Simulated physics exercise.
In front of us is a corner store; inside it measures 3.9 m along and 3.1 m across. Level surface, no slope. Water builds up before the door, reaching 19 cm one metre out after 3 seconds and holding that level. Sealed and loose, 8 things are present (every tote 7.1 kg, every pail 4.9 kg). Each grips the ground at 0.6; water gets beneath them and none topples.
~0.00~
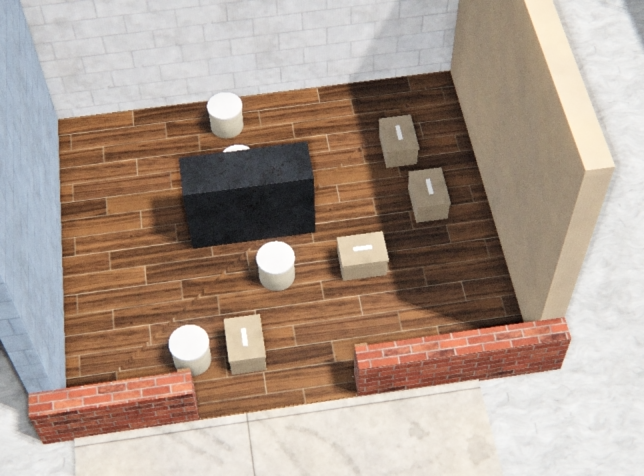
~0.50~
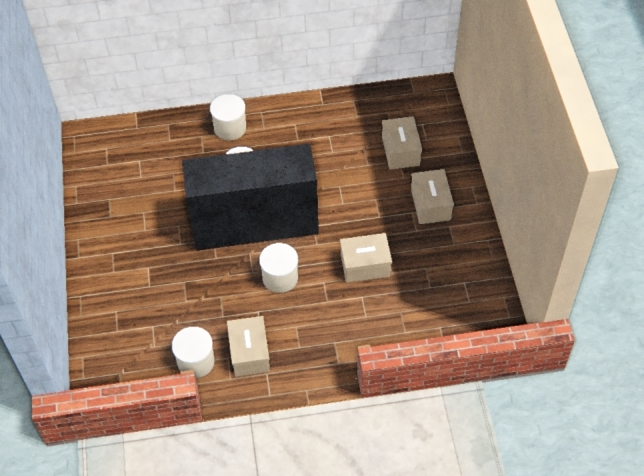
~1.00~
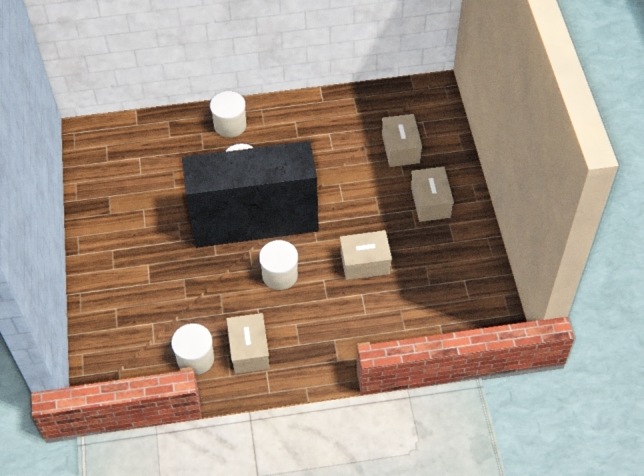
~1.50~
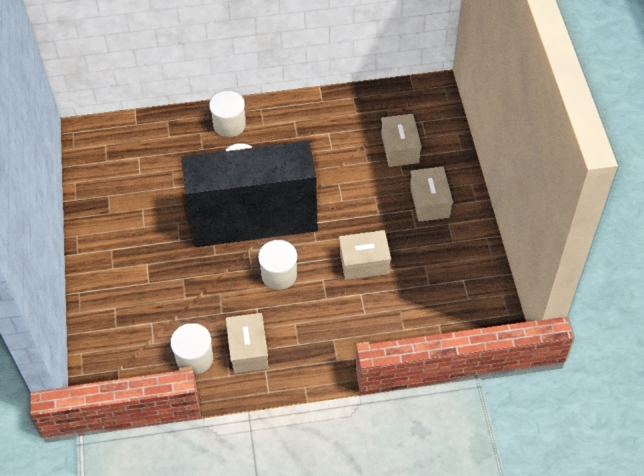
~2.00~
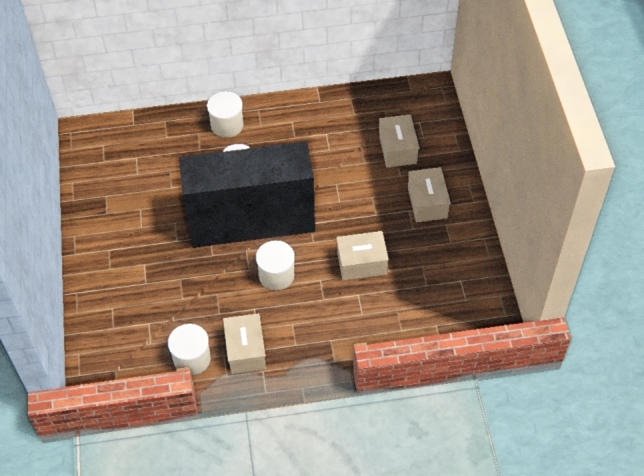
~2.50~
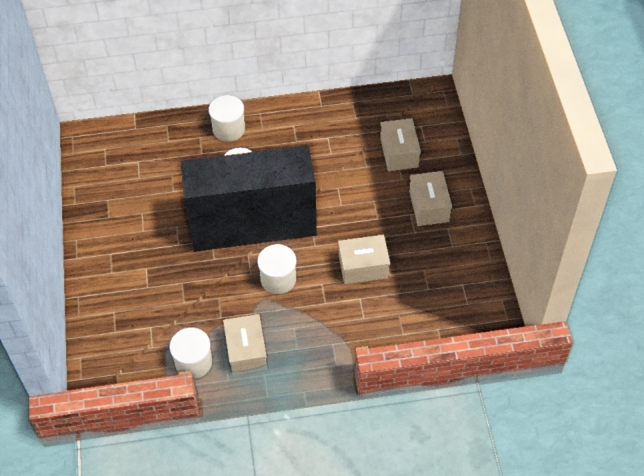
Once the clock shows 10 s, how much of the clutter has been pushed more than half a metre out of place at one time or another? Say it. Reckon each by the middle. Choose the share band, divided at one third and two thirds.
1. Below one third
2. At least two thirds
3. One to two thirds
(2) At least two thirds.
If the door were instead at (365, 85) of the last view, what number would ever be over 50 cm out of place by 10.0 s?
Then 6 of them would.
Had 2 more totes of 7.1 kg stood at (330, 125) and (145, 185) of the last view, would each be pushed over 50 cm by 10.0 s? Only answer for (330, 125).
Here it's too far.
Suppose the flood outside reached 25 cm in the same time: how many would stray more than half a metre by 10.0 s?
I count 8 of them in that case.
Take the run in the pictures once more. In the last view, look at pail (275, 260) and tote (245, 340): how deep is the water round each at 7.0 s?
First roughly 7 cm, second roughly 9 cm.
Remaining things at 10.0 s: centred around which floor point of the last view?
Averaged position, last view: Near pixel (286, 195).
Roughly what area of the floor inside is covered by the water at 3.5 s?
The covered patch comes to about 3.0 m2.
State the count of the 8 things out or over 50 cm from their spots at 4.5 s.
I make it 2 by then.
After 3.5 s 1 of 8 are over 50 cm from their spots; 0 afloat.
After 4.5 s 2 of 8 are over 50 cm from their spots; 1 afloat.
After 7.0 s 4 of 8 are over 50 cm from their spots; 4 afloat.
After 10.0 s 8 of 8 are over 50 cm from their spots, and 8 have been at some point; 8 afloat.
